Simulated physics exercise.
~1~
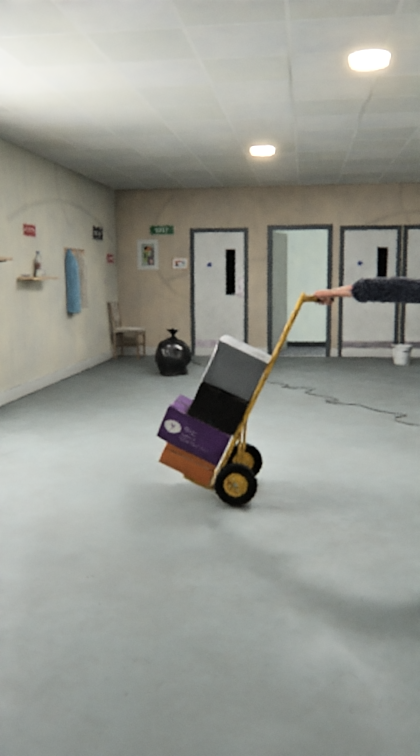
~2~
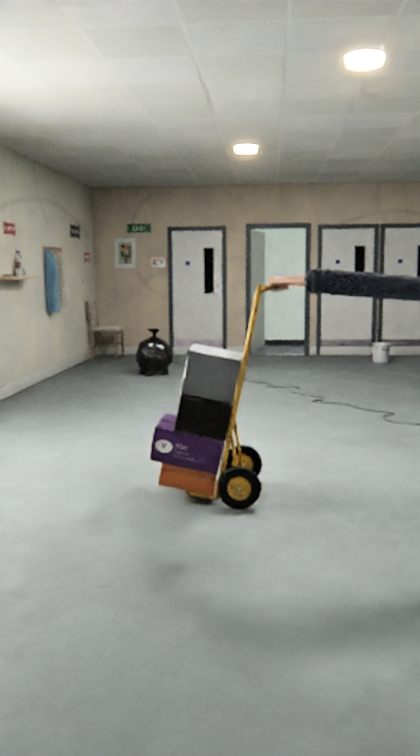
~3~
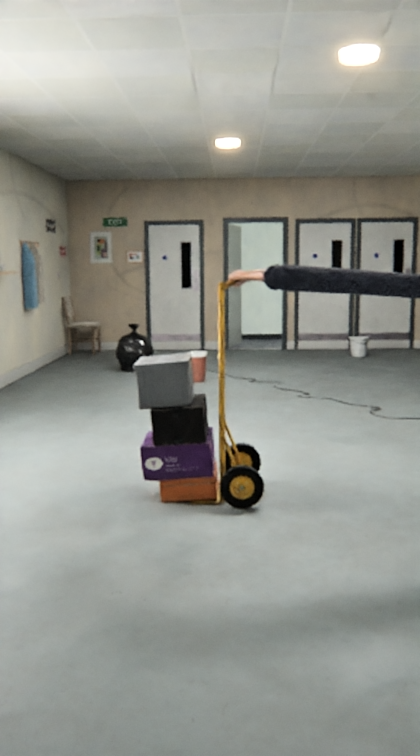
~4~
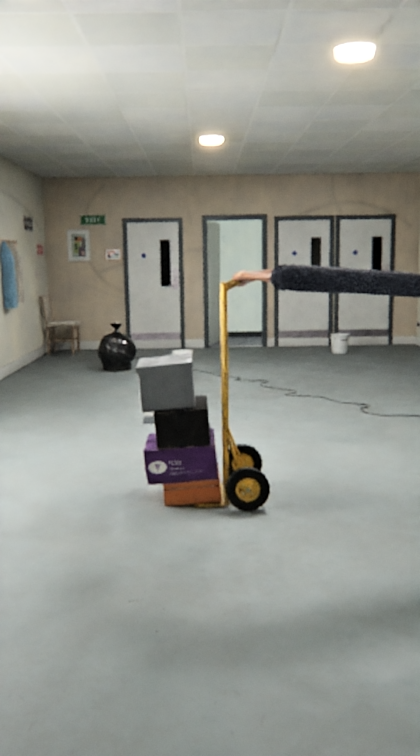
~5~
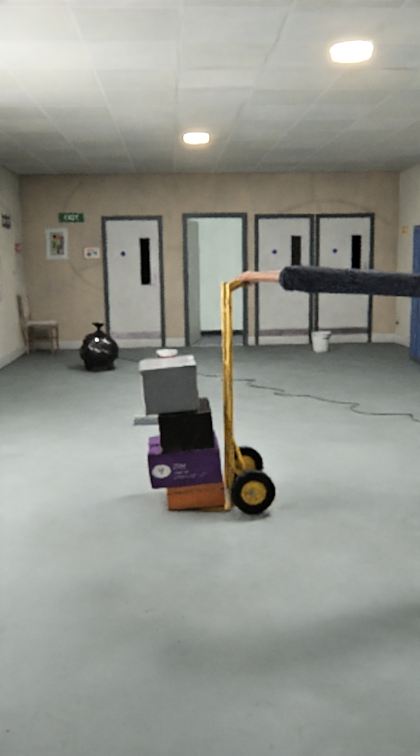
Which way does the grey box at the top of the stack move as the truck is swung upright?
The grey box moves to the left, ending up overhanging the black box beneath it.
A yellow two-wheeled hand truck leans back to the right in a pale room with a grey floor, seen from the side, as a dark-sleeved arm grips its handle. An orange box, a purple one, a black one and a grey one are stacked on it from bottom to top, with doors and a black bag behind. The arm swings the truck upright while the view drifts slightly sideways. As it comes upright, the upper boxes slide left, the grey one farthest. The truck then stands still, still held, with the uneven stack upright and the grey box overhanging on the left.
